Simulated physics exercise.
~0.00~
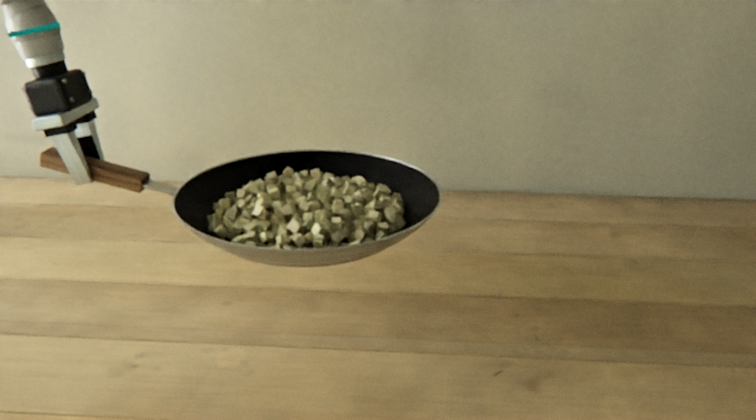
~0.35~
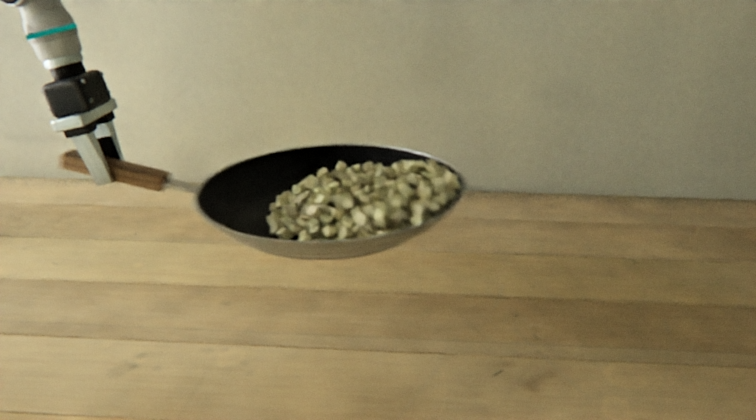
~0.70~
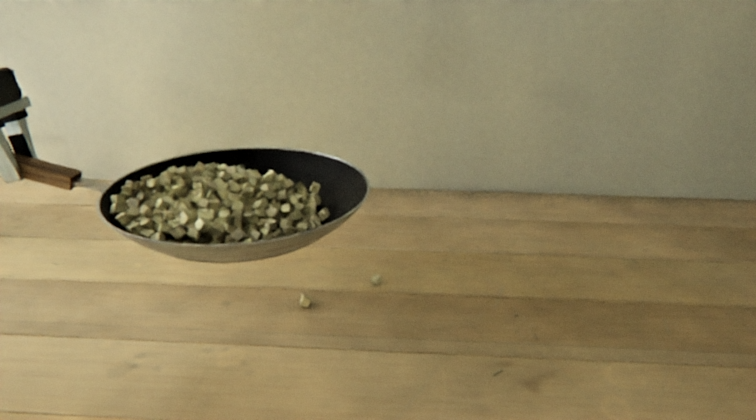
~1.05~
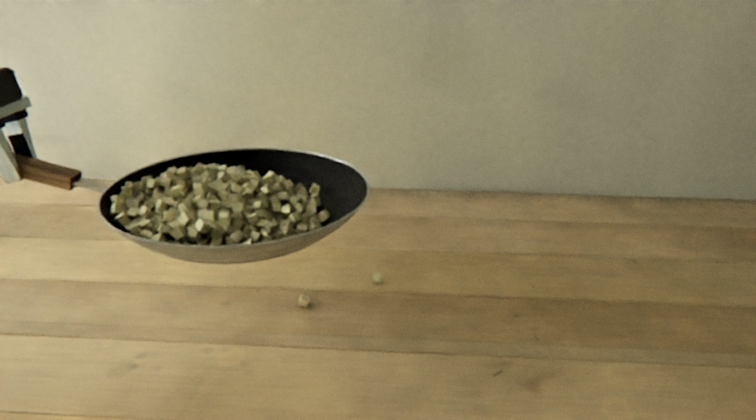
Frying pan heaped with pale green cubes shifting right, then left in a robot gripper, leaving two pieces on the wooden table.
